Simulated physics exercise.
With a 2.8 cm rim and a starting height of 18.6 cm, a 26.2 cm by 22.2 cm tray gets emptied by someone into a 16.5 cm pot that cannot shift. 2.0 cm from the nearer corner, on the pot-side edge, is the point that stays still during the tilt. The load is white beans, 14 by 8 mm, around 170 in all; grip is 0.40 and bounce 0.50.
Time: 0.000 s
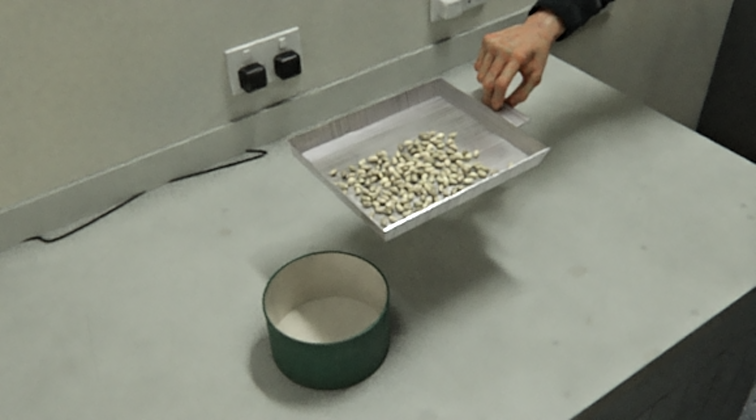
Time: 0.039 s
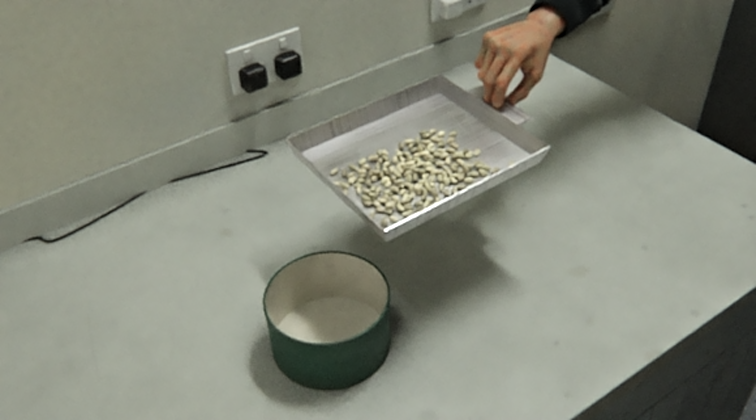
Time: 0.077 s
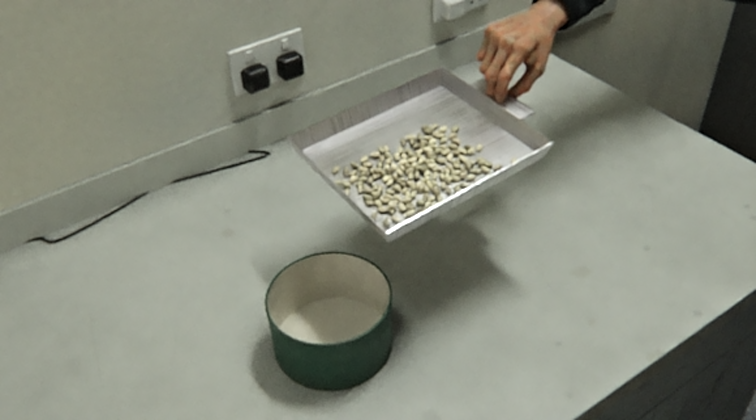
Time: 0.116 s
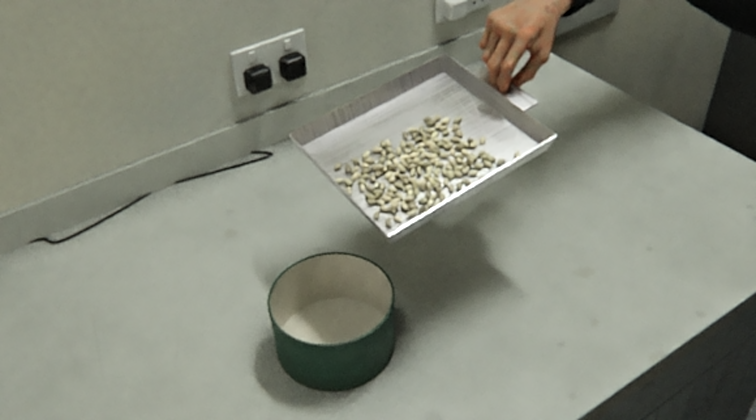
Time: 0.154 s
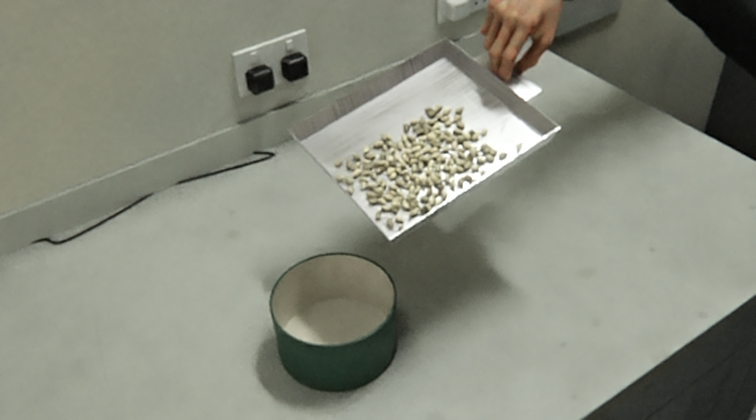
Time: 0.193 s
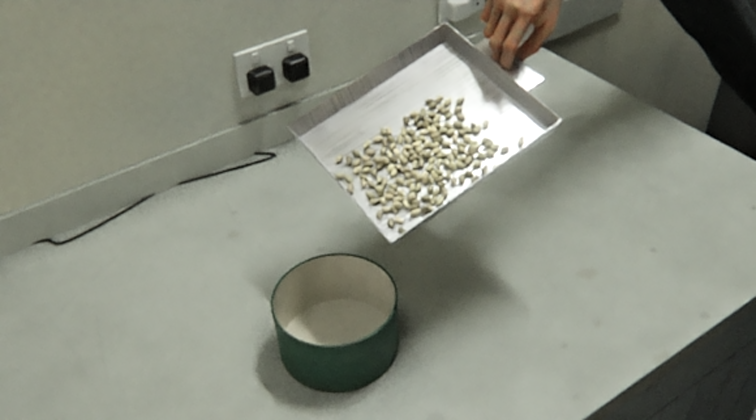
A hand in a dark sleeve at the upper right grips a shallow silvery tray of pale beans above a grey worktop, seen from above at an angle. A dark green round pot with a pale interior stands below the tray, with two black plugs and a thin black cable by the wall behind. The hand tilts the tray steadily, its back edge rising, while the beans barely shift.
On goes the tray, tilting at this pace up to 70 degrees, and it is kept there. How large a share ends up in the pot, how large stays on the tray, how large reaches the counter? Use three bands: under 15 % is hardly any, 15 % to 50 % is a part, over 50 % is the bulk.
Shares - pot: A part; tray: A part; counter: A part.
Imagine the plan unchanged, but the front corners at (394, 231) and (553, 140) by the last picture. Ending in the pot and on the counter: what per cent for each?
Pot: 5, counter: 55.
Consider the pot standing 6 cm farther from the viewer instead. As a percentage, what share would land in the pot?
It would be near 0 per cent.
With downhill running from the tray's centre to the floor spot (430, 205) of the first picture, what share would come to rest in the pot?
Around 0 percent of them.
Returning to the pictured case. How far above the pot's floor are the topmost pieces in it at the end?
Roughly 1.5 centimetres.
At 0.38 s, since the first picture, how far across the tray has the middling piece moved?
By then it sits near 3 cm from where it began.
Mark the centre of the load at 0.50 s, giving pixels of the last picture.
By then the middle of the load sits around (399, 198).
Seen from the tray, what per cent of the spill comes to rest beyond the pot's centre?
Roughly 60 per cent.
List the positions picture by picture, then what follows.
Tray tilt 0 degrees, front corners at (385, 224) and (541, 147); middle of the pieces at (414, 179); pot at (326, 295), in the first frame.
Tray tilt 1 degrees, front corners at (386, 225) and (542, 146); middle of the pieces at (415, 178), in the second frame.
Tray tilt 4 degrees, front corners at (388, 226) and (545, 142), lowest corner left front; middle of the pieces at (417, 176), in the third frame.
Tray tilt 8 degrees, front corners at (390, 229) and (548, 135), lowest corner left front; middle of the pieces at (419, 172), in the fourth frame.
Tray tilt 13 degrees, front corners at (391, 232) and (551, 127), lowest corner left front; middle of the pieces at (421, 167), in the fifth frame.
Tray tilt 19 degrees, front corners at (392, 234) and (553, 119), lowest corner left front; middle of the pieces at (421, 163); pot at (334, 297). The tray's pace is about 145 degrees a second, in the sixth frame.
After 0.38 s, tilt 46 degrees; the tray holds 100 %, the pot 0 %.
After 0.50 s, tilt 63 degrees; the tray holds 100 %, the pot 0 %.
After 0.76 s, tilt 70 degrees; the tray holds 50 %, the pot 10 %.
At rest (2.3 s), pot 40 %, tray 30 %, counter 30 %.
